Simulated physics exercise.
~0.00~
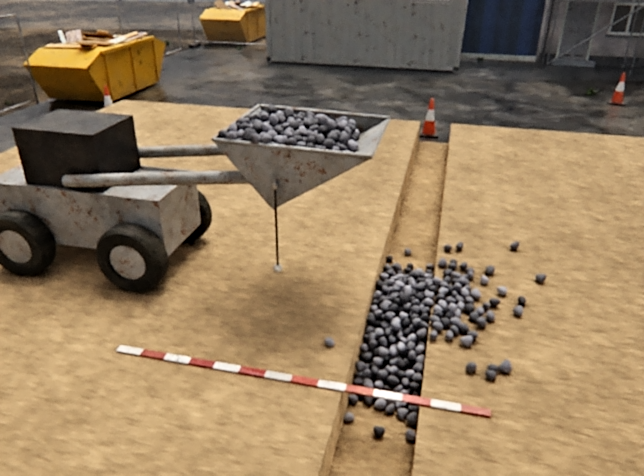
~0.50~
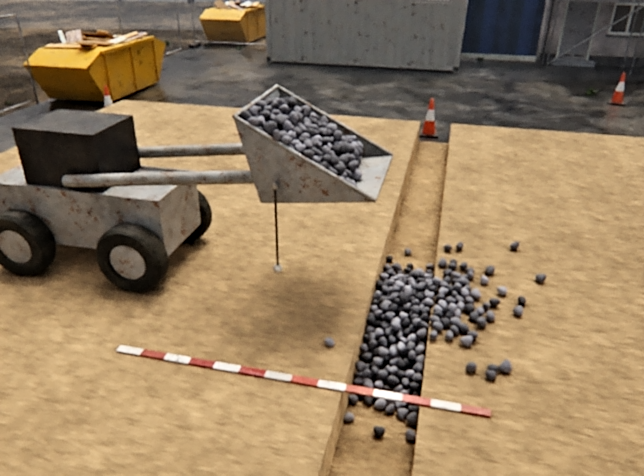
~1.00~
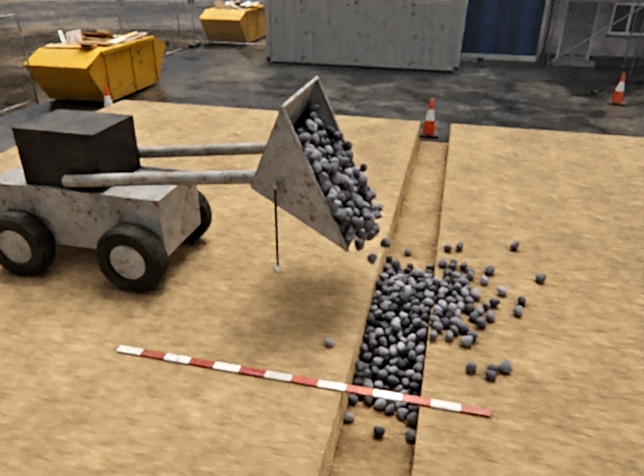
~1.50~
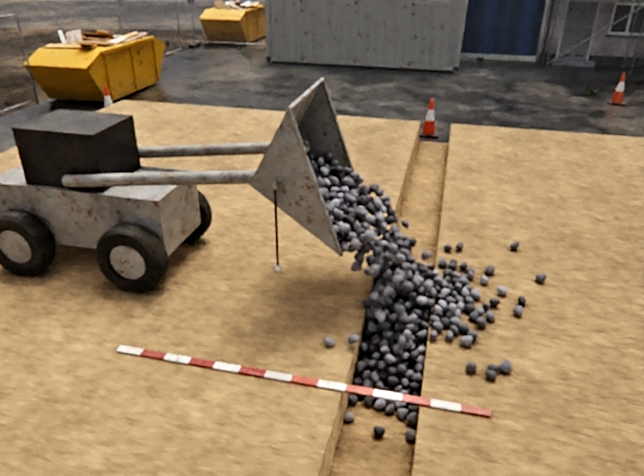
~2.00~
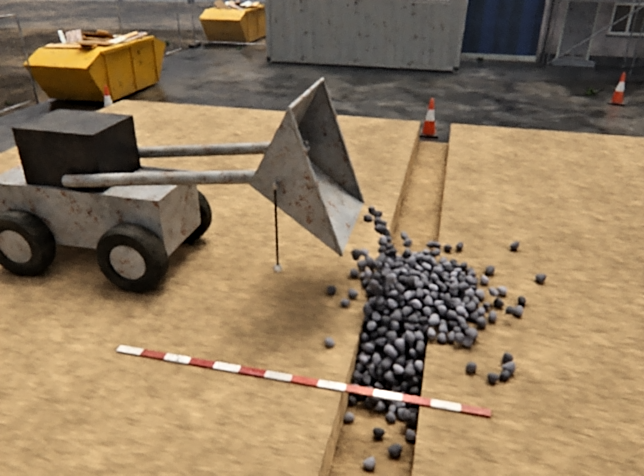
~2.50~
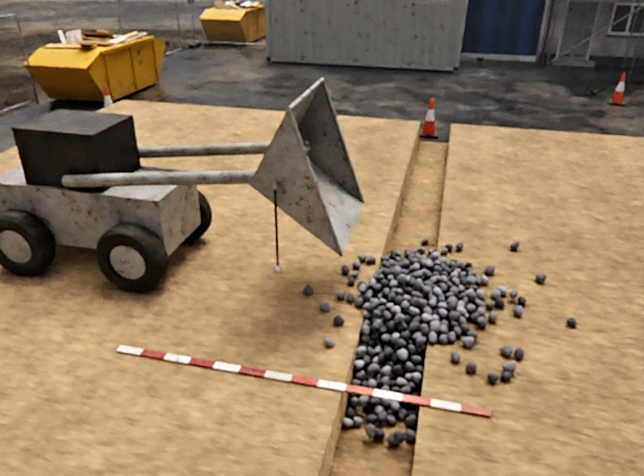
A grey, boxy loader with dark wheels stands at the left of a sandy yard, seen from above at an angle, its raised metal bucket full of dark, rounded stones. Ahead of it runs a narrow trench, already partly filled with similar stones, with a red-and-white staff lying across it and yellow skips, a container and orange cones behind. The bucket tips forward to the right, and the stones slide towards its lip. They pour out in a thick stream over the trench. The bucket stays tilted and empty above a larger heap, with stray stones scattered on both sides.
